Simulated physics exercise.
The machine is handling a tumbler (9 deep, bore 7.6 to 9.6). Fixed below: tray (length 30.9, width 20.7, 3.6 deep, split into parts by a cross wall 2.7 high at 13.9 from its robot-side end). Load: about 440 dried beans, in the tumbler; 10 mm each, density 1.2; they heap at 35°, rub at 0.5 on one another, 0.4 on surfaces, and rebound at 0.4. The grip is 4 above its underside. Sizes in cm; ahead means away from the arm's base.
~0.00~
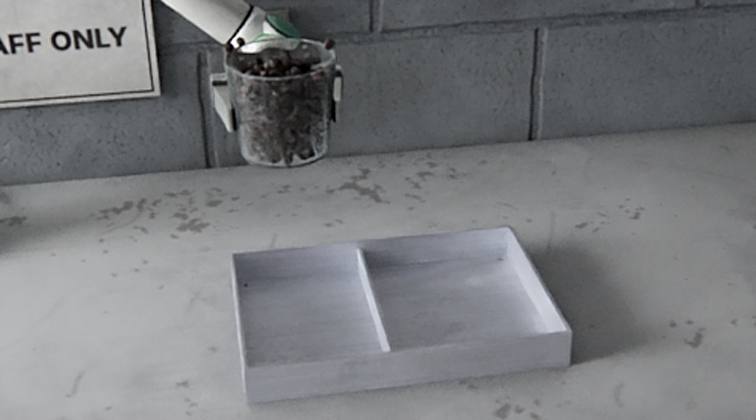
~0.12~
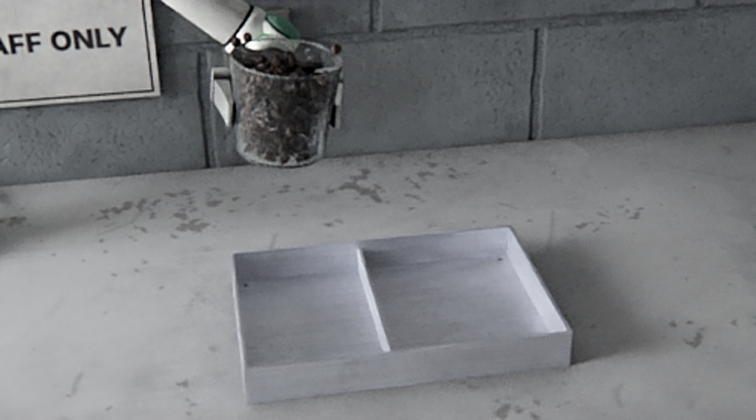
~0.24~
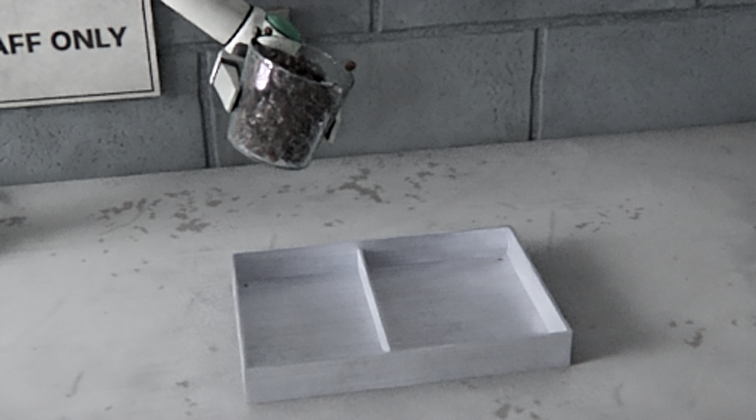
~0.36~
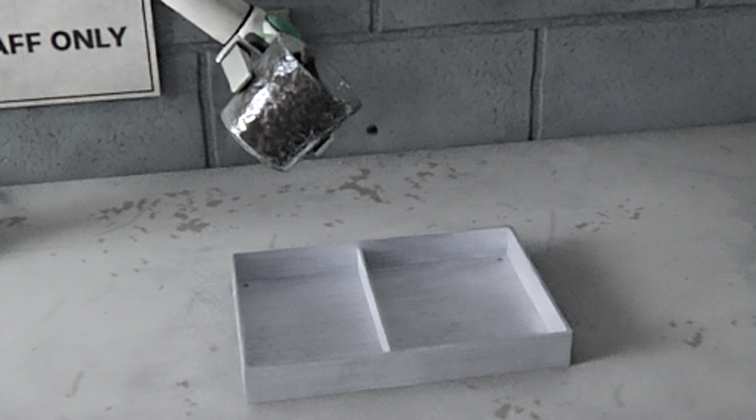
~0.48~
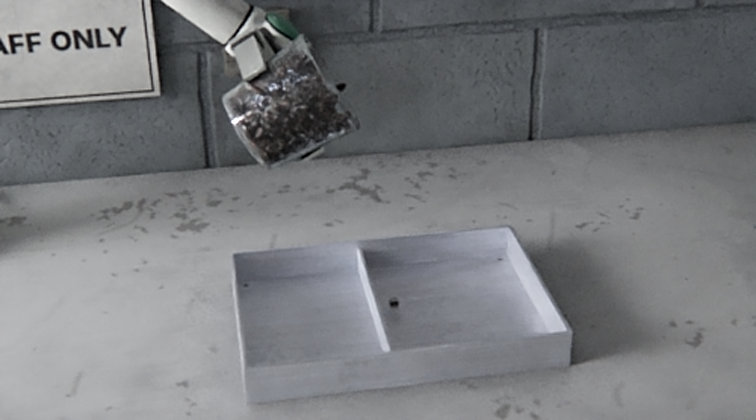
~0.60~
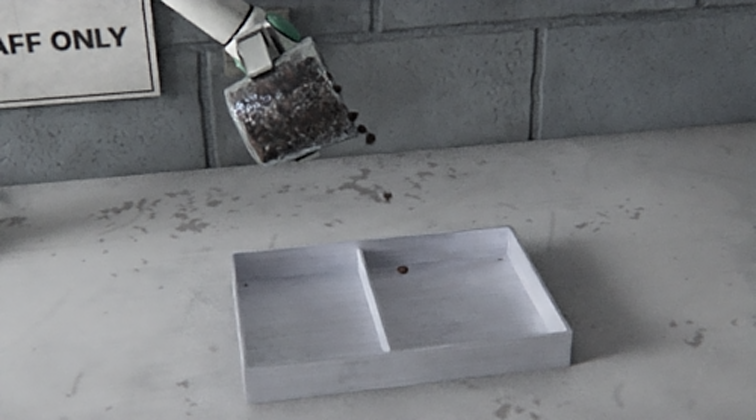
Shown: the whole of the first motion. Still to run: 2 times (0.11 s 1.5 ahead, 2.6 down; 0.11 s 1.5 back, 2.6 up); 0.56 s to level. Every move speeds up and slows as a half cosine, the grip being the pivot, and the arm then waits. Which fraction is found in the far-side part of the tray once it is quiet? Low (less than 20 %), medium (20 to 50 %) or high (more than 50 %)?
Answer: Low; less than 20 % of the dried beans finish in the far-side part of the tray.
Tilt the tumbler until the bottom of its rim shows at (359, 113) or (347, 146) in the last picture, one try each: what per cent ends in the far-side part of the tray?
Some 0 and 30 per cent.
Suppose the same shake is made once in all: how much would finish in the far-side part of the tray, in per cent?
It would be near 5 per cent.
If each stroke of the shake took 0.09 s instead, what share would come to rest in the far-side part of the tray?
In that case some 15 per cent.
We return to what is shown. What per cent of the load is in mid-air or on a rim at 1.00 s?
Some 2 per cent.
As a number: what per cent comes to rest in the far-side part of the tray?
About 10 per cent.
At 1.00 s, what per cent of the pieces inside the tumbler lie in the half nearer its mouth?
Some 50 per cent.
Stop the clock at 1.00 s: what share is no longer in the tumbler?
Some 5 per cent.
By 1.00 s, tilted 67° forward, highest piece 28 above the table; 416 in the tumbler, 21 in the far-side part, 8 in flight or on a rim.
By 1.40 s, tilted 19° forward, highest piece 29 above the table; 406 in the tumbler, 35 in the far-side part, 2 in the robot-side part, 2 in flight or on a rim.
By 1.80 s, level, highest piece 30 above the table; 406 in the tumbler, 36 in the far-side part, 3 in the robot-side part.
By 2.85 s, level, highest piece 30 above the table; 406 in the tumbler, 36 in the far-side part, 3 in the robot-side part.
Final count, 406 in the tumbler, 36 in the far-side part, 3 in the robot-side part. That is 8 % in the far-side part of the tray.
